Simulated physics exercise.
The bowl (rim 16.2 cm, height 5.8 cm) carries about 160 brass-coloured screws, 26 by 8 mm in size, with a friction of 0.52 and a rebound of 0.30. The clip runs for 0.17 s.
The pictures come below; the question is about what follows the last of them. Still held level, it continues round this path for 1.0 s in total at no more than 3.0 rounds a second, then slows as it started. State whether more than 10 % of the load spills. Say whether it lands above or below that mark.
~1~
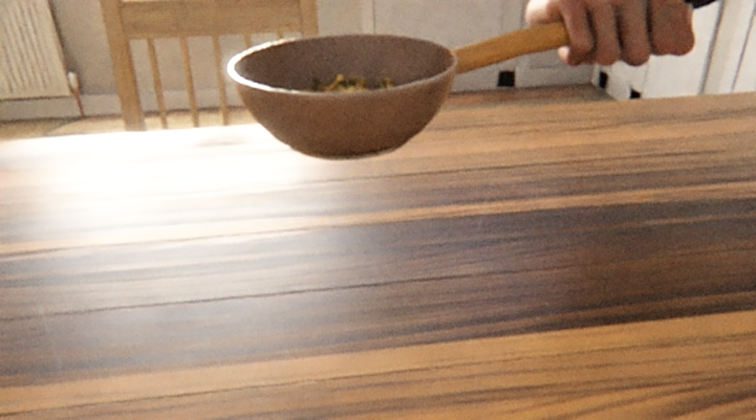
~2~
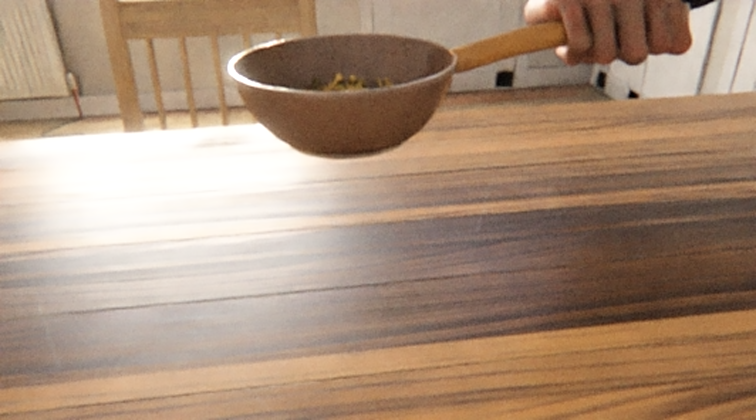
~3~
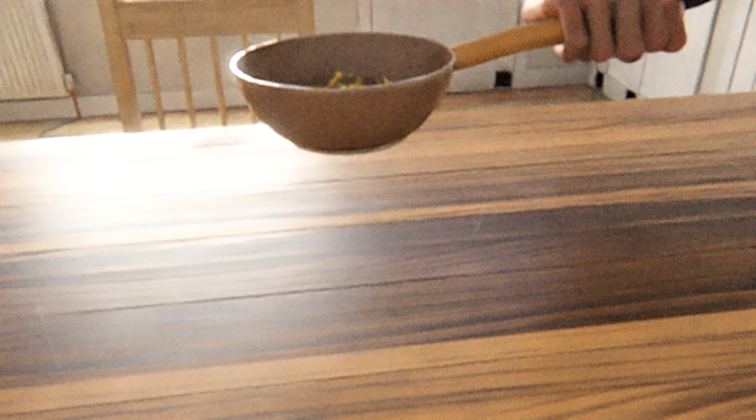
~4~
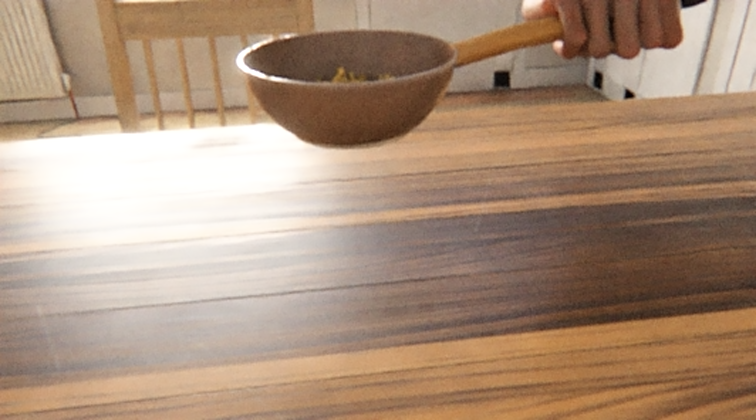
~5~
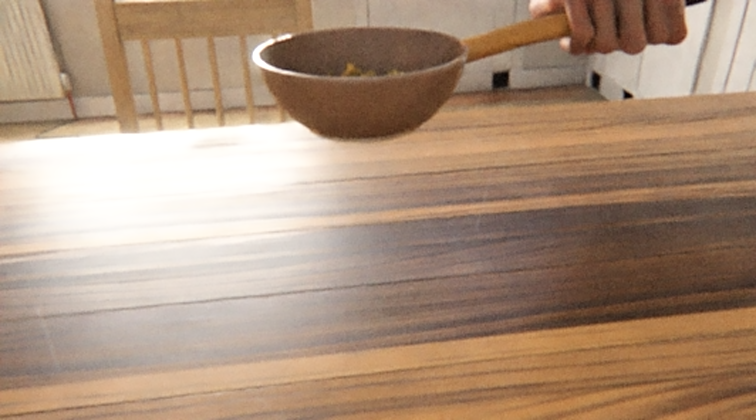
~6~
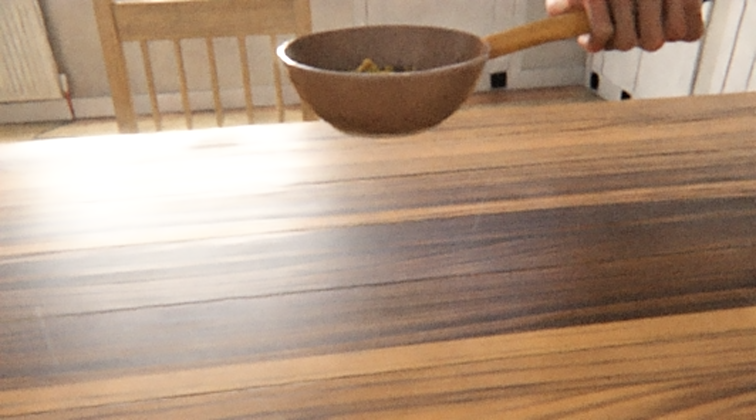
The share lands above the mark.
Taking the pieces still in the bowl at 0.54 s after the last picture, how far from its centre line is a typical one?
Pretty close to 5.5 cm, I think.
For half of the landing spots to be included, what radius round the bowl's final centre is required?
It comes to close to 22 centimetres.
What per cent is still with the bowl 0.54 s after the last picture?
Estimate: Around 85 percent.
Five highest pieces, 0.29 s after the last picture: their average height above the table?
Around 19 cm above the table.
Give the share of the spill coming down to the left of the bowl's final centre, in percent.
About 60 per cent.
Then, 0.29 s after the last picture, bowl 100 %; middle of the pieces not yet landed near (339, 105).
Then, 0.54 s after the last picture, bowl 85 %, in the air 10 %; middle of the pieces not yet landed near (431, 105).
Then, 0.76 s after the last picture, fallen left of where it stops 5 %, bowl 70 %, fallen behind where it stops 5 %, fallen right of where it stops 5 %, fallen in front of where it stops 5 %, in the air 10 %; middle of the pieces not yet landed near (375, 86).
Then, 0.98 s after the last picture, fallen left of where it stops 10 %, bowl 70 %, fallen behind where it stops 10 %, fallen right of where it stops 5 %, fallen in front of where it stops 5 %; middle of the pieces not yet landed near (454, 107).
In the end, fallen left of where it stops 10 %, bowl 70 %, fallen behind where it stops 10 %, fallen right of where it stops 5 %, fallen in front of where it stops 5 %.
